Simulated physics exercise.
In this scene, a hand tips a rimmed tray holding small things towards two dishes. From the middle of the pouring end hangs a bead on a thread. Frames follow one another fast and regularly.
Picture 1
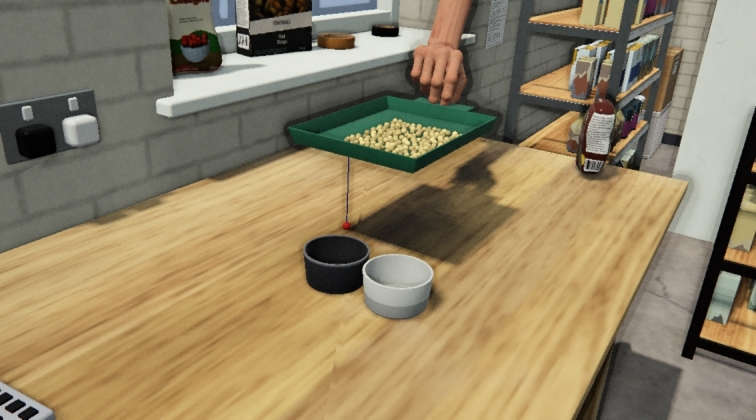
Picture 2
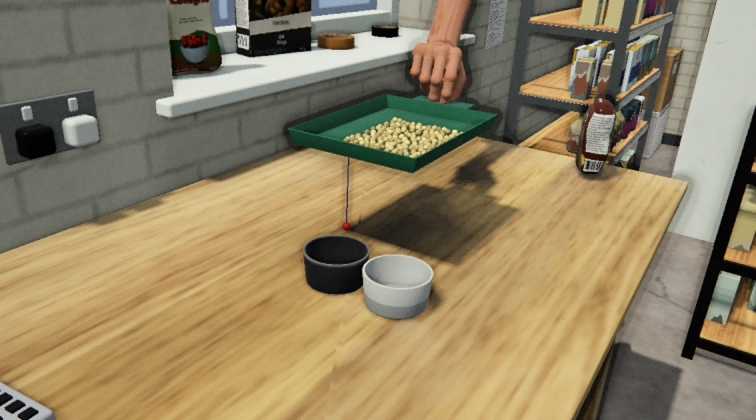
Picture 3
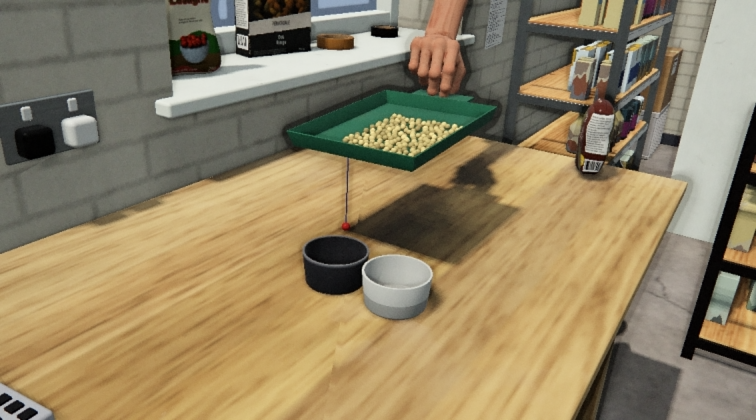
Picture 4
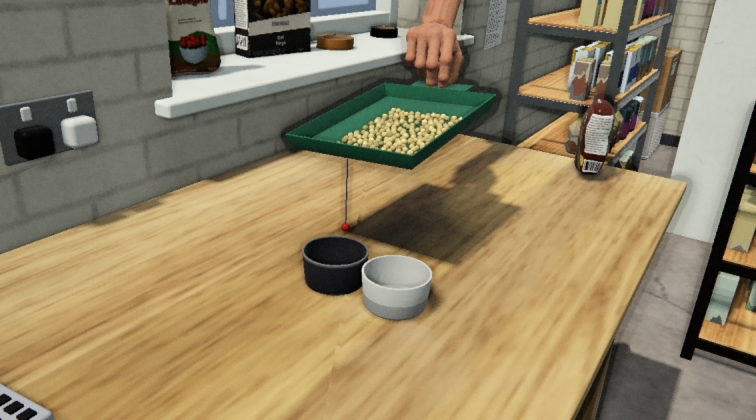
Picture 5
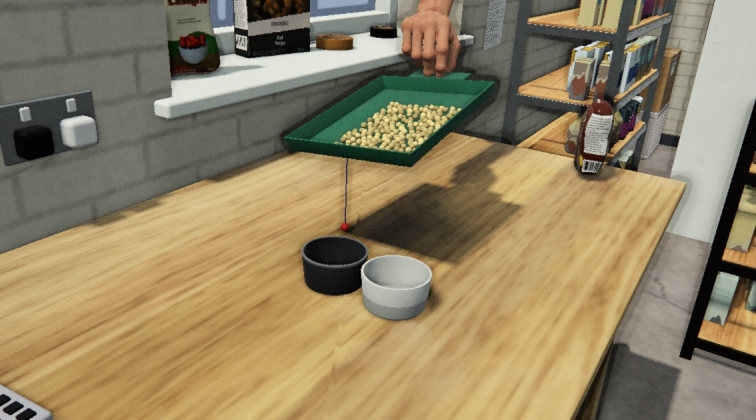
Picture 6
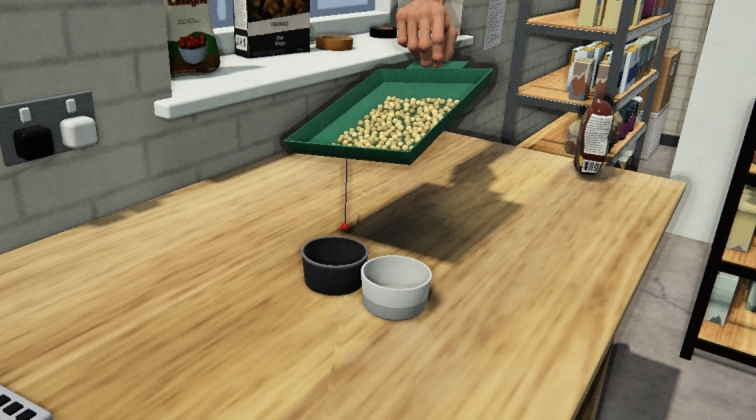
Green tray of soya beans tilting gradually as a hand raises its far end, above a black dish and a grey one.
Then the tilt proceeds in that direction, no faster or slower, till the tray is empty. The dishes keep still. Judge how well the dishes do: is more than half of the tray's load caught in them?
The greater share ends up outside the dishes.
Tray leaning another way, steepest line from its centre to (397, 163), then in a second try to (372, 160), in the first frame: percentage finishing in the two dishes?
About 80 %, then 90 %.
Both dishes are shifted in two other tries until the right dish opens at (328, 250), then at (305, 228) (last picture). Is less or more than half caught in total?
At place one the greater share; at place two the greater share.
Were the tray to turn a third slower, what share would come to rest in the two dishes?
Share: Around 0%.
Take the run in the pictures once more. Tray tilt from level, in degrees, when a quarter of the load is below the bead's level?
The angle is roughly 95° at that point.
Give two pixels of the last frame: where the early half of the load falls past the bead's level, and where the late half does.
First around (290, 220), afterwards around (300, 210).
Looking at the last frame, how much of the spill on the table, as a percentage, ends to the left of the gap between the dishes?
Close to 100 %.
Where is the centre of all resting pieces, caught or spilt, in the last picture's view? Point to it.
Somewhere around (270, 254) in the last picture.
Shortly afterwards, tray tipped steeply; all but a few on the tray; only a few outside both; only a few in the air.
Next, tray tipped right over; near a quarter on the tray; a little in the left dish; near half outside both; near a quarter in the air.
Some moments later, tray tipped past a quarter turn; a little in the left dish; all but a few outside both.
In the end, tray tipped past a quarter turn; none at all in the right dish; a little in the left dish; all but a few outside both.
